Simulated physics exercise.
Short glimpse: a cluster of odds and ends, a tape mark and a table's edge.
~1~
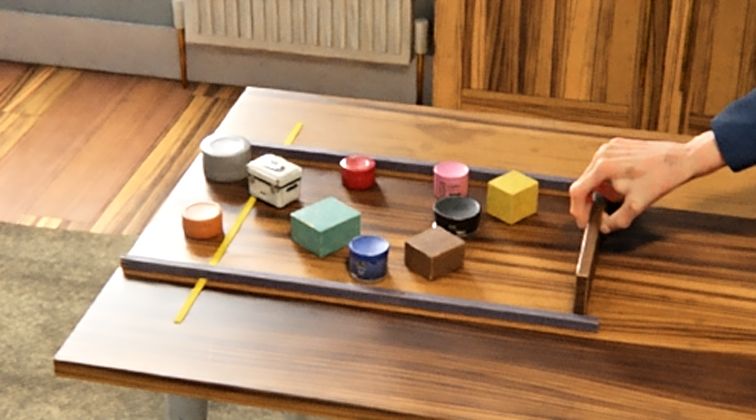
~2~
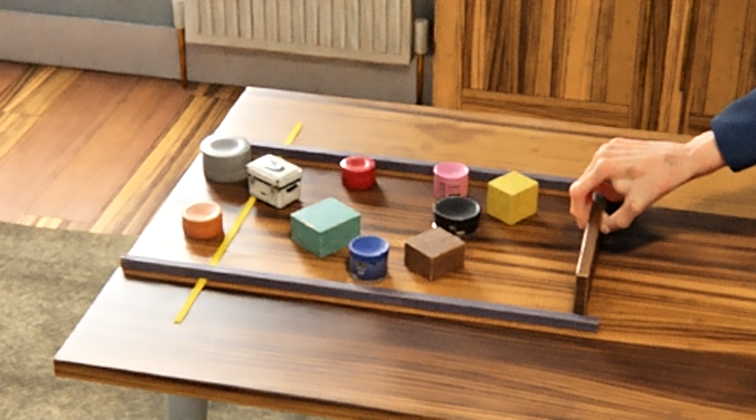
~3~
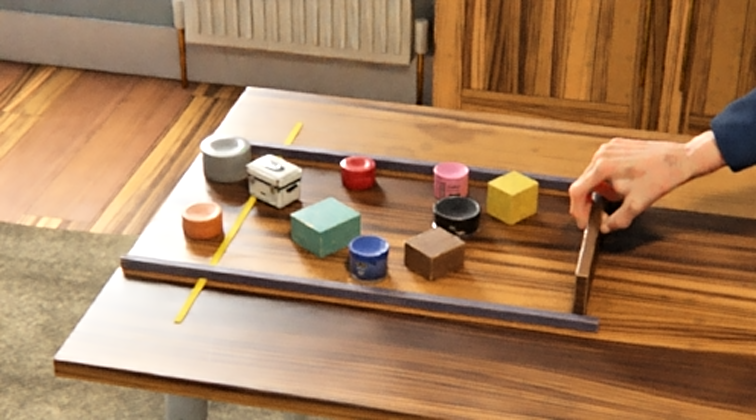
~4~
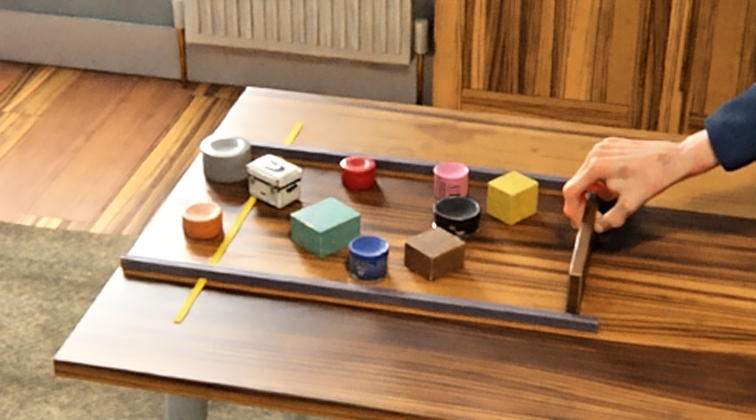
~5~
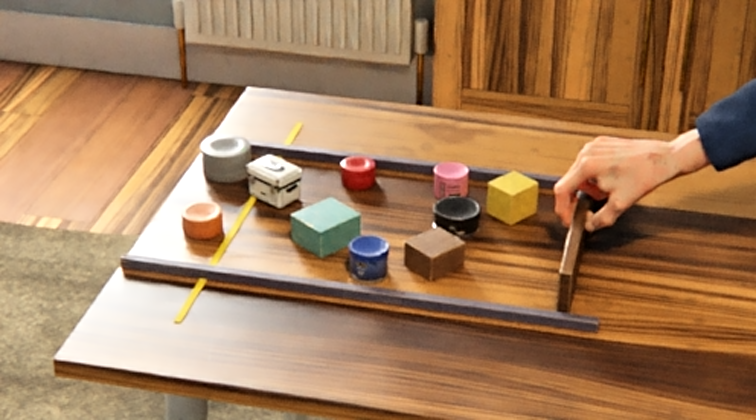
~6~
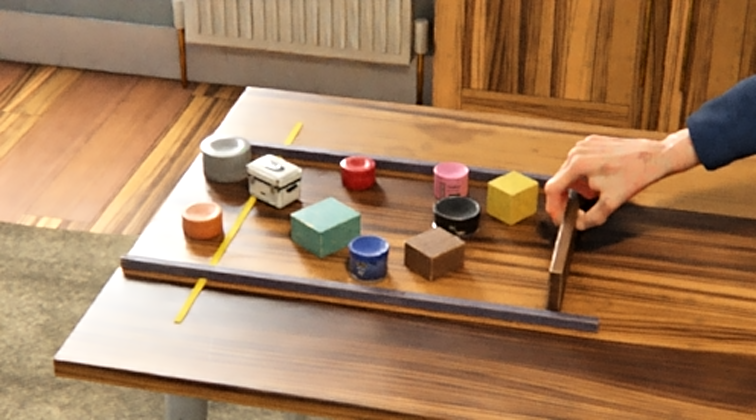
In the video, a hand holds a dark wooden board upright between two rails on a table, then slides it a short way left toward a cluster of small tins and blocks, which stay still near a yellow tape line.
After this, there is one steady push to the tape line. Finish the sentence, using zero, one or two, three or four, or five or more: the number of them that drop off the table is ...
The number that drop off the table is one or two.
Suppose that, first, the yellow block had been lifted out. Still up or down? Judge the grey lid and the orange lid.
So the grey lid goes off the edge and the orange lid is still there.
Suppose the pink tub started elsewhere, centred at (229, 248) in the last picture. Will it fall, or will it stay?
Then it is kept.
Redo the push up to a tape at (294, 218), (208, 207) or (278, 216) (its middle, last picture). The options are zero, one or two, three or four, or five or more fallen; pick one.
In order: None, five or more, none at all.
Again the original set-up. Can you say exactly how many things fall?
The answer: 1 exactly.
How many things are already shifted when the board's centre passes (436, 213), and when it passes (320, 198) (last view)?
5 and 8.
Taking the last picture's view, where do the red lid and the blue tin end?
You'll see the red lid at (226, 156), with the blue tin at (195, 247).
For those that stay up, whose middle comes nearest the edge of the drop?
It's the orange lid.
Soon after, none off yet; grey lid at rest near (227, 158); orange lid at rest near (202, 220); white case at rest near (275, 182).
At rest, the number that fall off is one or two; fallen, grey lid.
